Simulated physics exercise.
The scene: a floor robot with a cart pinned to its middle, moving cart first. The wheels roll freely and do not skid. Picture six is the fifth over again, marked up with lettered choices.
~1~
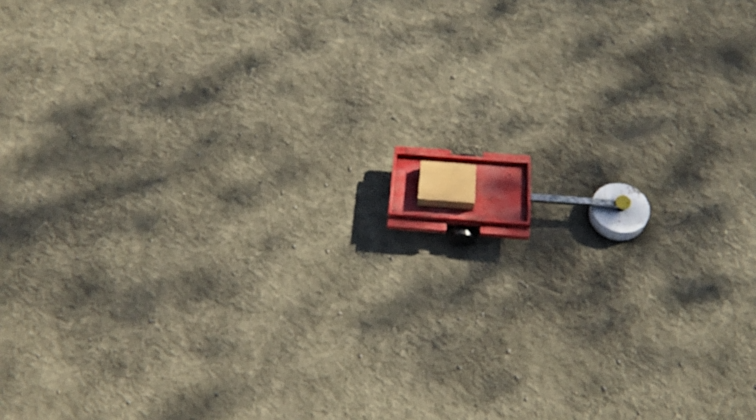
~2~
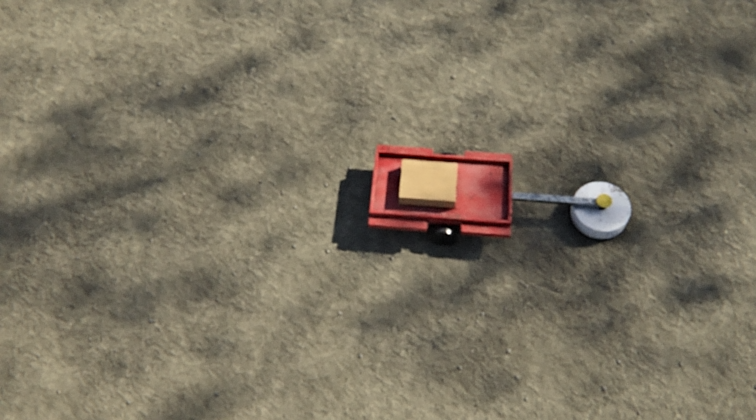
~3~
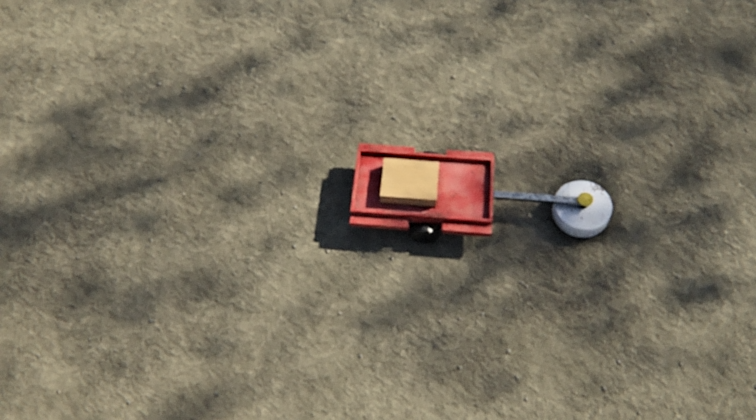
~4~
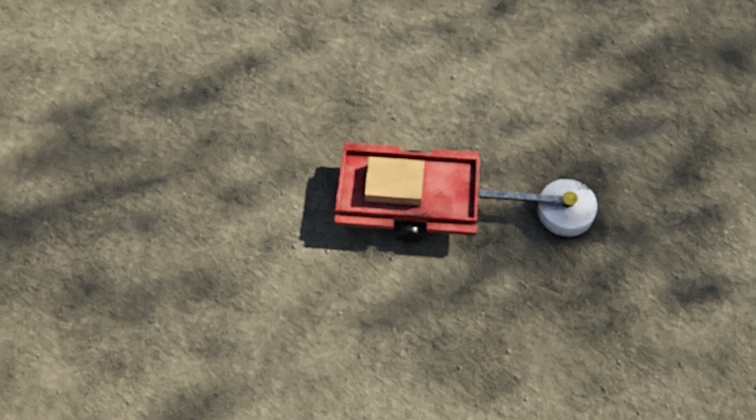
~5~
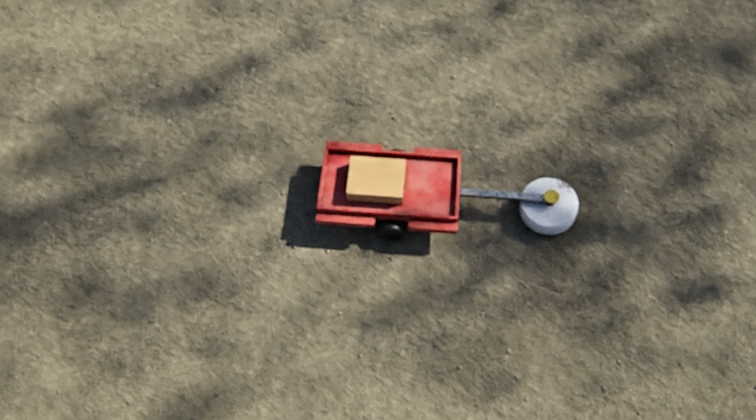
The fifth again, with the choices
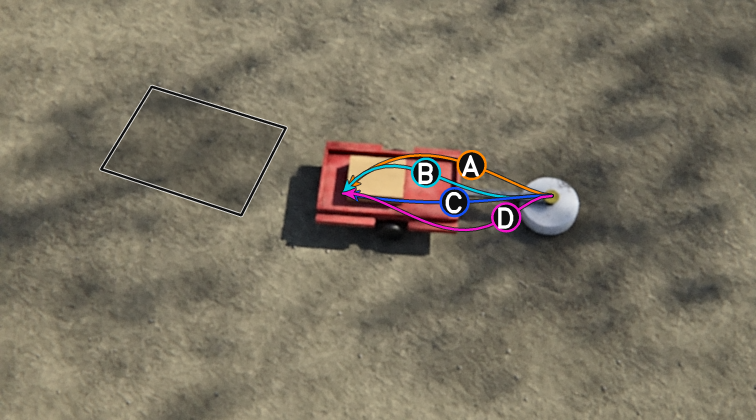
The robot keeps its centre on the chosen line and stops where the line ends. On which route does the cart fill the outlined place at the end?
It should follow C.
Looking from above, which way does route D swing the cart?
It turns clockwise.
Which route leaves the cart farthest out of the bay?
Route A.
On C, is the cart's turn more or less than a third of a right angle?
Less.
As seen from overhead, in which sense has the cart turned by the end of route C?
Clockwise.
On the copy, A from (552, 196) via (451, 159) to (347, 189); B from (552, 196) via (446, 180) to (343, 193); C from (552, 196) via (444, 202) to (346, 194); D from (552, 196) via (455, 230) to (343, 193); the bay at (195, 148).
On C. First, robot (479, 209), cart (321, 177).
Then, robot (403, 209), cart (251, 162).
Finally, robot (343, 201), cart (197, 146); the cart stands in the bay.
By contrast, A leaves the cart at (180, 218), out of the bay; B leaves the cart at (184, 179), out of the bay; D leaves the cart at (222, 115), out of the bay.
